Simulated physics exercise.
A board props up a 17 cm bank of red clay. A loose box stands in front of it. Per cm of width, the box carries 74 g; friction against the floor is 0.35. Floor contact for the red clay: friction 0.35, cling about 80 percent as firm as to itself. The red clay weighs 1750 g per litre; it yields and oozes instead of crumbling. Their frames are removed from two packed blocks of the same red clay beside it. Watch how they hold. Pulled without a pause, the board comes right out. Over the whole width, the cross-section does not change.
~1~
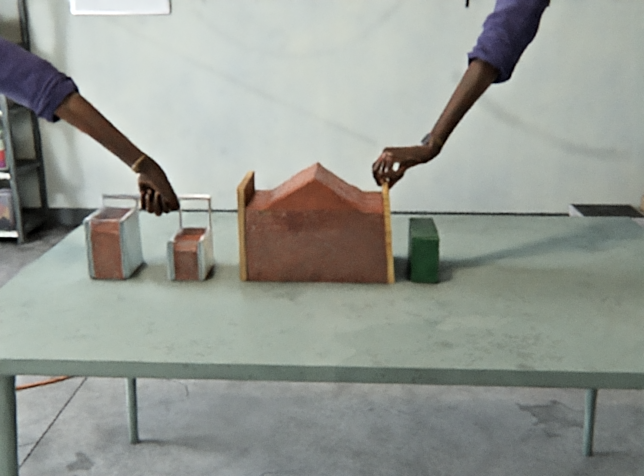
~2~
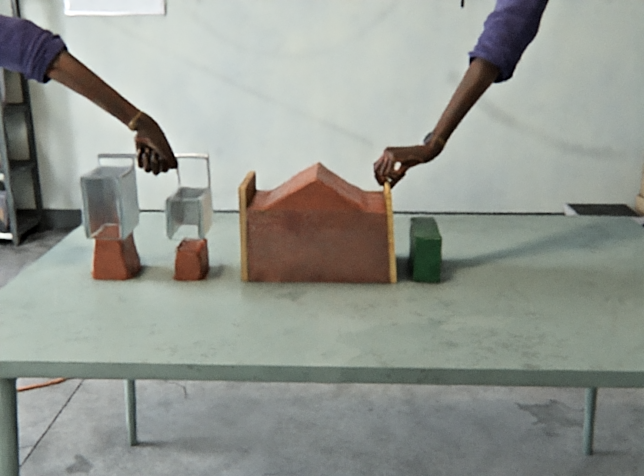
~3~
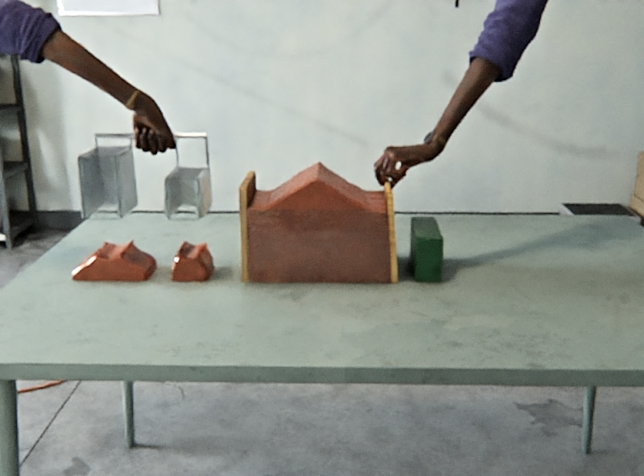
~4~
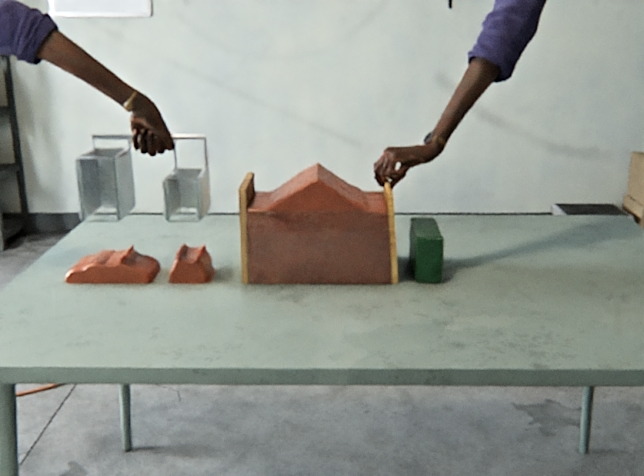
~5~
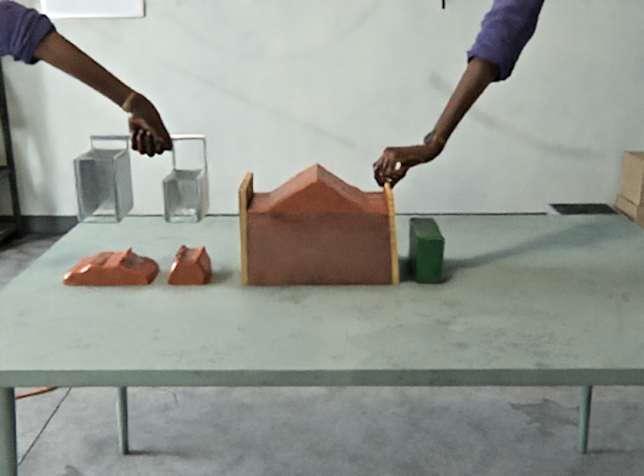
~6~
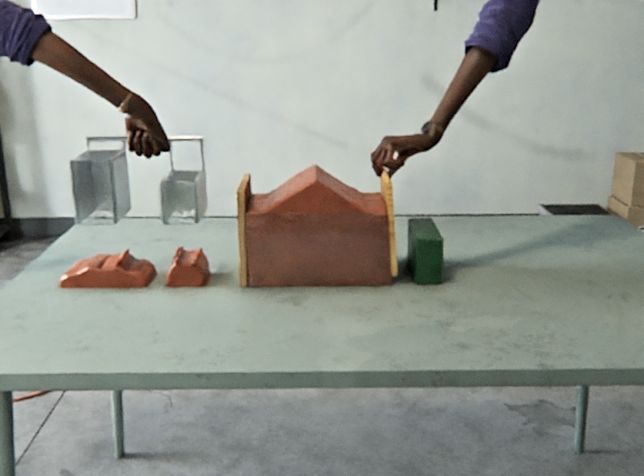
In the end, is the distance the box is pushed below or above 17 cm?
I'd bet on beyond 17 cm for that.
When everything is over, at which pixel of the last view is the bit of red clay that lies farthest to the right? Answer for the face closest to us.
At roughly (507, 276).
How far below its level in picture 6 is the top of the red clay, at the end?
Roughly 7.0 cm.
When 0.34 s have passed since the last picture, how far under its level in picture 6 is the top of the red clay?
Some 5.5 cm.
Then, 0.16 s after the last picture, the box has not moved.
Then, 0.34 s after the last picture, the box has been pushed 5.2 cm.
Then, 0.52 s after the last picture, the box has been pushed 14 cm.
Then, 0.71 s after the last picture, the box has been pushed 20 cm.
Then, 0.92 s after the last picture, at the end, the box has been pushed 21 cm.
